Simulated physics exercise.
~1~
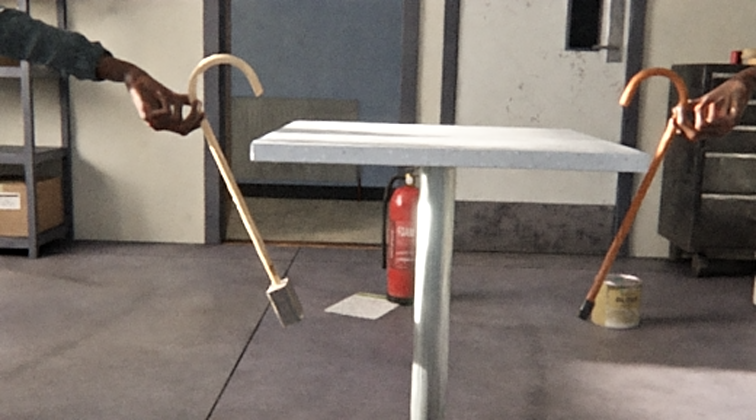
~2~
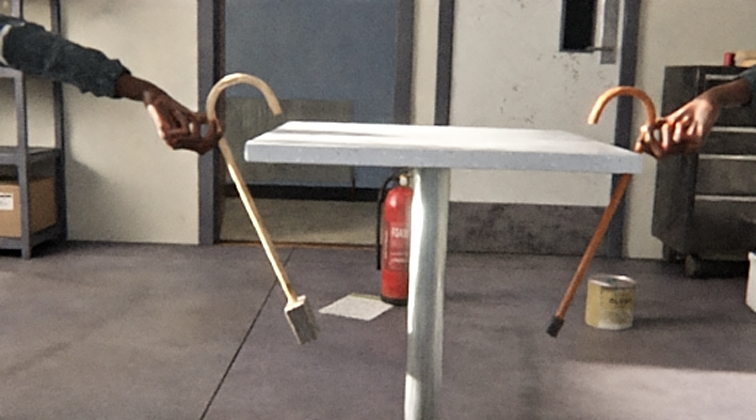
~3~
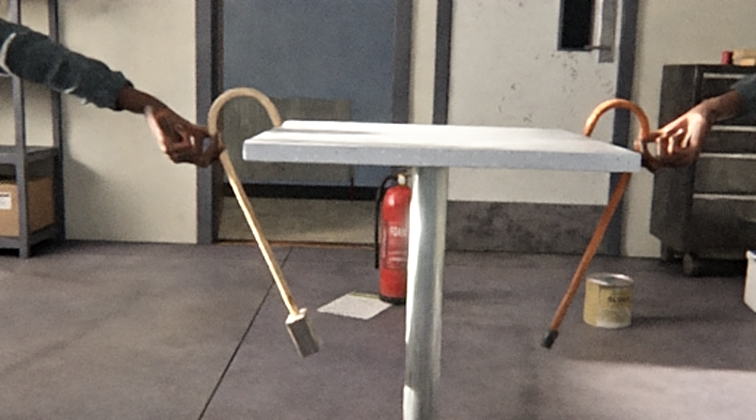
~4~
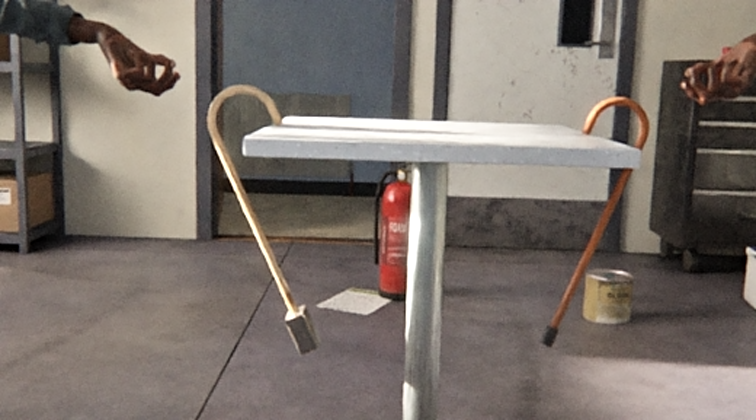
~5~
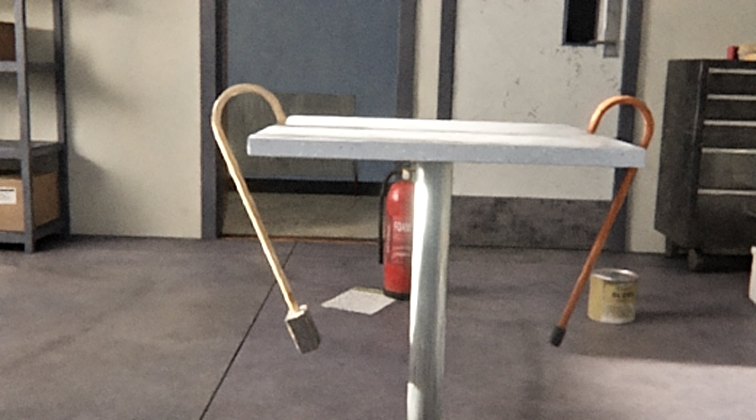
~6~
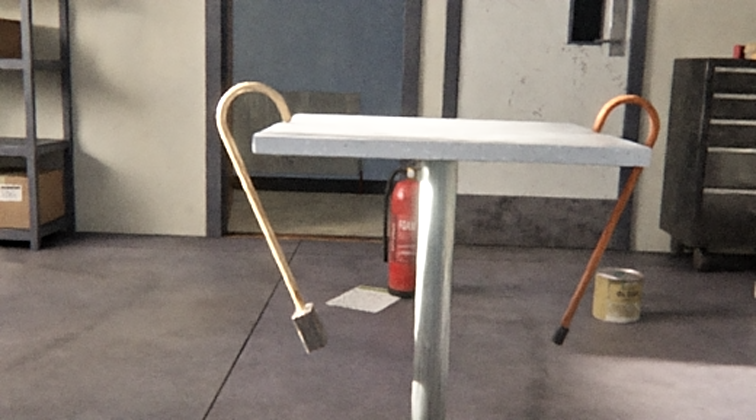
In a workshop, two hands hook canes over a table's ends and release them hanging.
